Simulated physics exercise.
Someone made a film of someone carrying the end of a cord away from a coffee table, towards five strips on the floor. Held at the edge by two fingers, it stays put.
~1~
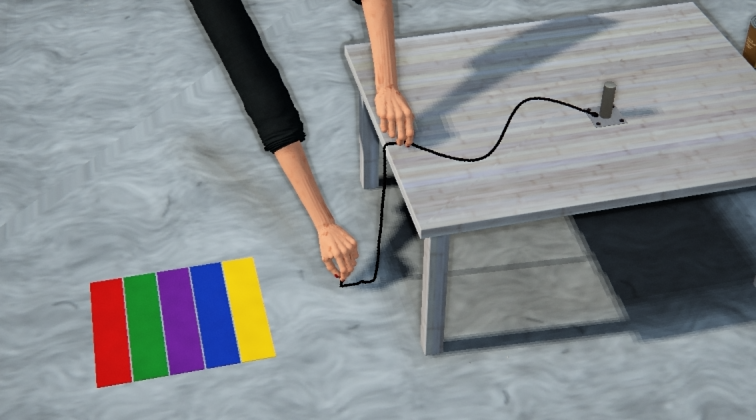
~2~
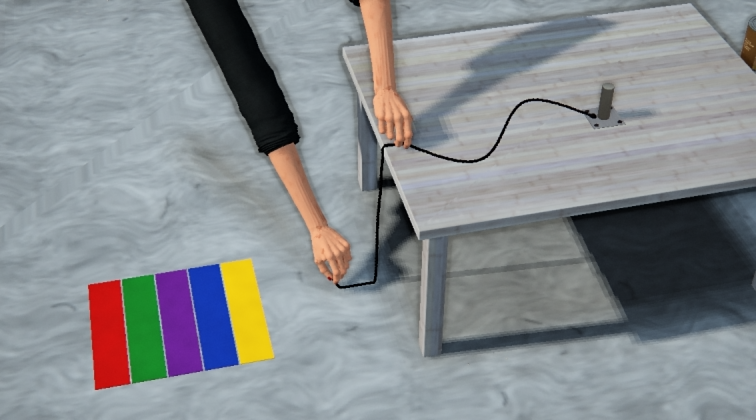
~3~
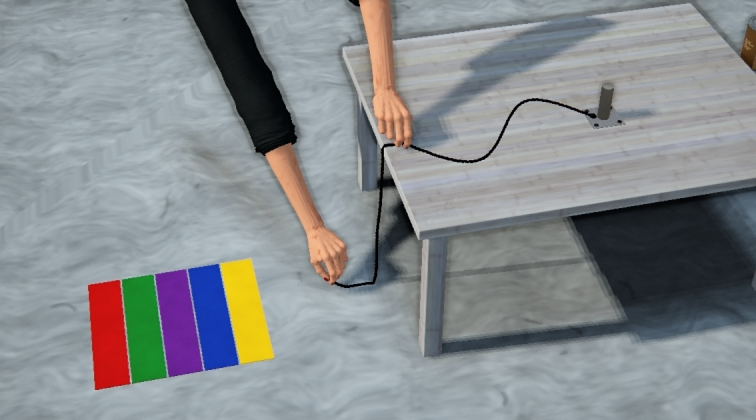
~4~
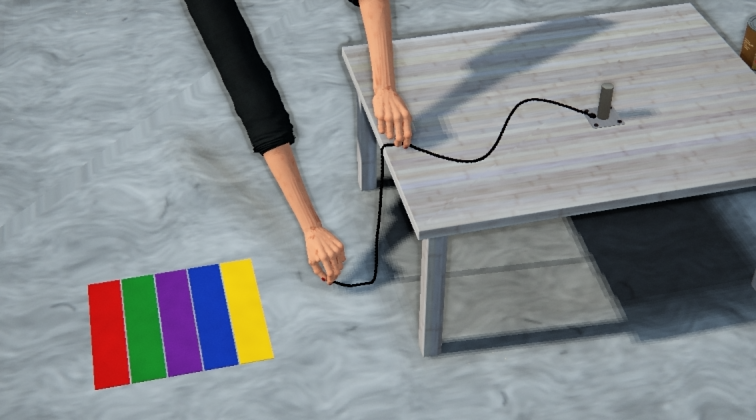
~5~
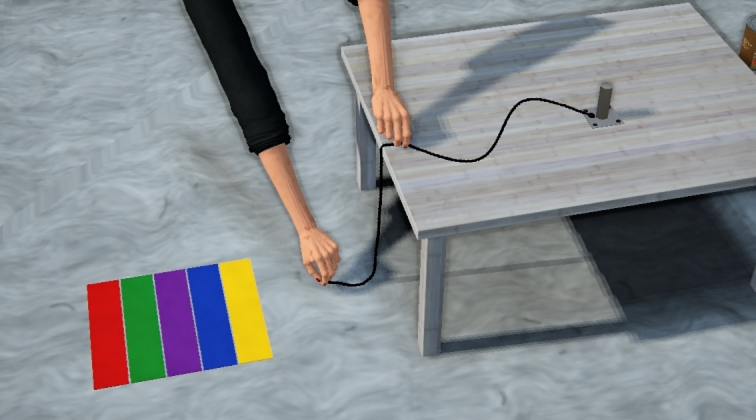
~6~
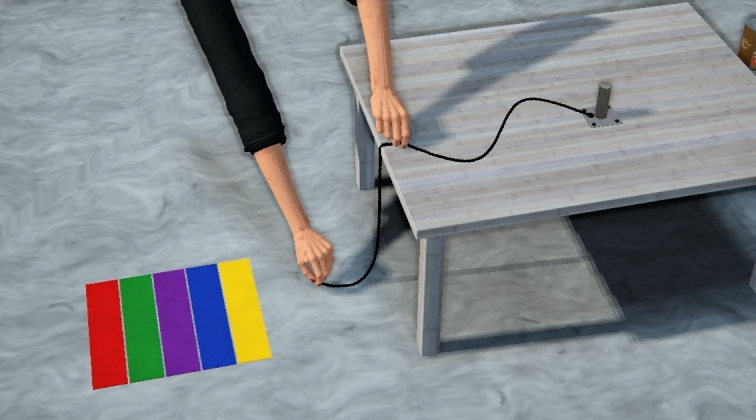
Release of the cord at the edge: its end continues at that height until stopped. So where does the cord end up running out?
Over green.
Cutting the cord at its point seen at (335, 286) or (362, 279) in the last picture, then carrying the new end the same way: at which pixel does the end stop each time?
Around (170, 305) for the first cut and around (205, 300) for the second.
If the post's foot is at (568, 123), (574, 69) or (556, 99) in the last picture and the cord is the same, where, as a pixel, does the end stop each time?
Near (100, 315), (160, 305) and (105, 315).
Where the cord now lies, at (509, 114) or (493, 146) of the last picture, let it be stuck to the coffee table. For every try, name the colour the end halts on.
In that order: Purple; blue.
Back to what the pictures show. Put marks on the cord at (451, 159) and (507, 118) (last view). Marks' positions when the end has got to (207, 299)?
Taking them in turn, (383, 149) and then (486, 134).
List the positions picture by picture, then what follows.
The first frame shows end (341, 277); yellow (255, 340); blue (220, 346); purple (185, 352); green (149, 358); red (113, 365).
The second frame shows end (333, 279); cord through (563, 105) (508, 121) (468, 162) (391, 145) (379, 207) (376, 266).
The third frame shows end (330, 280).
The fourth frame shows end (327, 280); cord through (562, 105) (507, 121) (467, 162) (391, 145) (380, 207) (376, 266).
The fifth frame shows end (322, 281).
The sixth frame shows end (317, 281); cord through (560, 105) (505, 120) (465, 161) (389, 145) (379, 206) (372, 265).
A little later, end near (207, 299); over blue.
Next, end near (164, 306); over purple.
When it is tight, end near (138, 311); over green. Over green.
